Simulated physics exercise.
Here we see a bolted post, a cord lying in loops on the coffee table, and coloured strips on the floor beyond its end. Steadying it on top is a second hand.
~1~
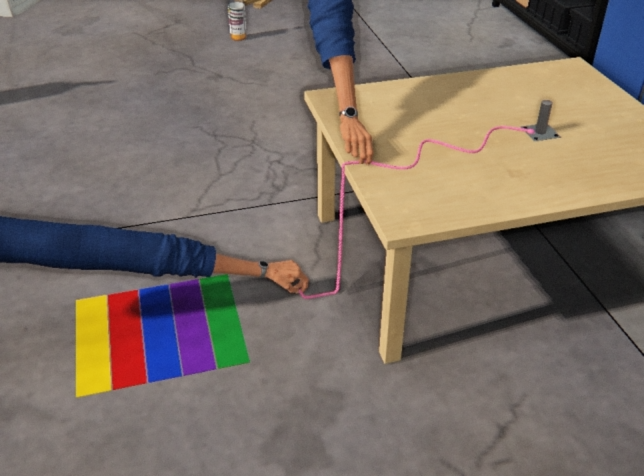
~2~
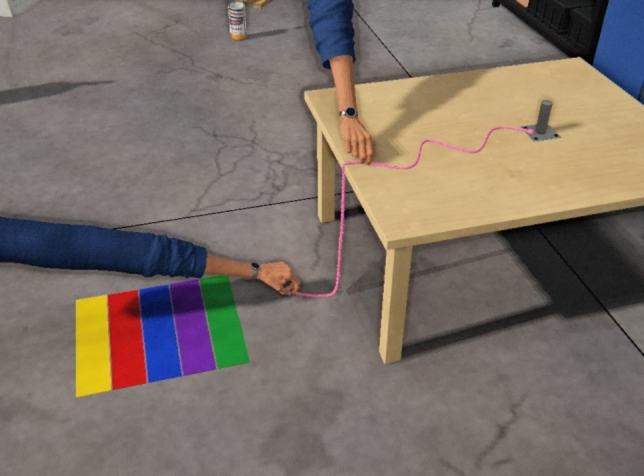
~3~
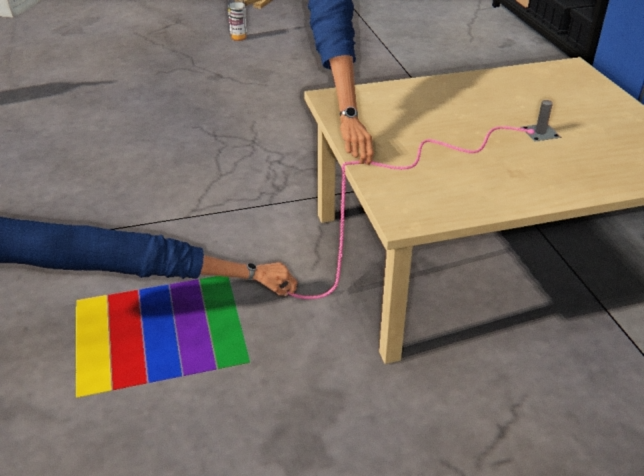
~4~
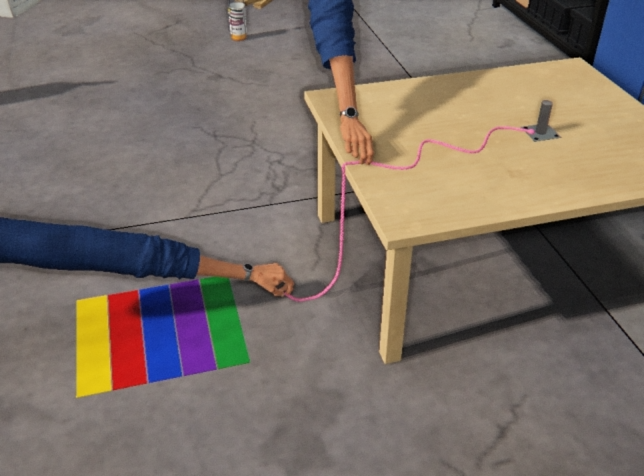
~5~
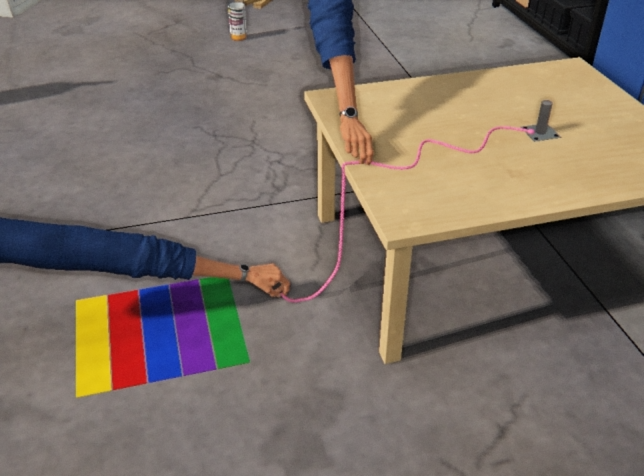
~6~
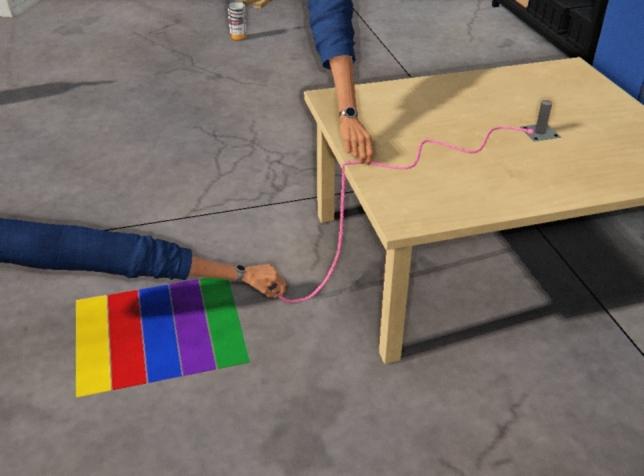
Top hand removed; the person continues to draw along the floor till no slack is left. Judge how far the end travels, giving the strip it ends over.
It ends over the red strip.
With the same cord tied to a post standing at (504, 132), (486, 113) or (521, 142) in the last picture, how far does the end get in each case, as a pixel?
Places per try: (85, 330); (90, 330); (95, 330).
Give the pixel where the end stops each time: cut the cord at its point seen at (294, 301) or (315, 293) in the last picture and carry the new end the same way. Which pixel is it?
First try near (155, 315), second near (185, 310).
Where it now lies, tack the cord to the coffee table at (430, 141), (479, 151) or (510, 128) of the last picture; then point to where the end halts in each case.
Going through the three tries, you get (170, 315), (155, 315) and (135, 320).
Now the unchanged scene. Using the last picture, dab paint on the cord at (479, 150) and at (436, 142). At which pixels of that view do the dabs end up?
The first moves to (454, 146), the second to (410, 153).
Soon after, end near (180, 312); over purple.
After that, end near (147, 318); over blue.
At the stop, end near (127, 322); over red. It gets as far as the red strip.
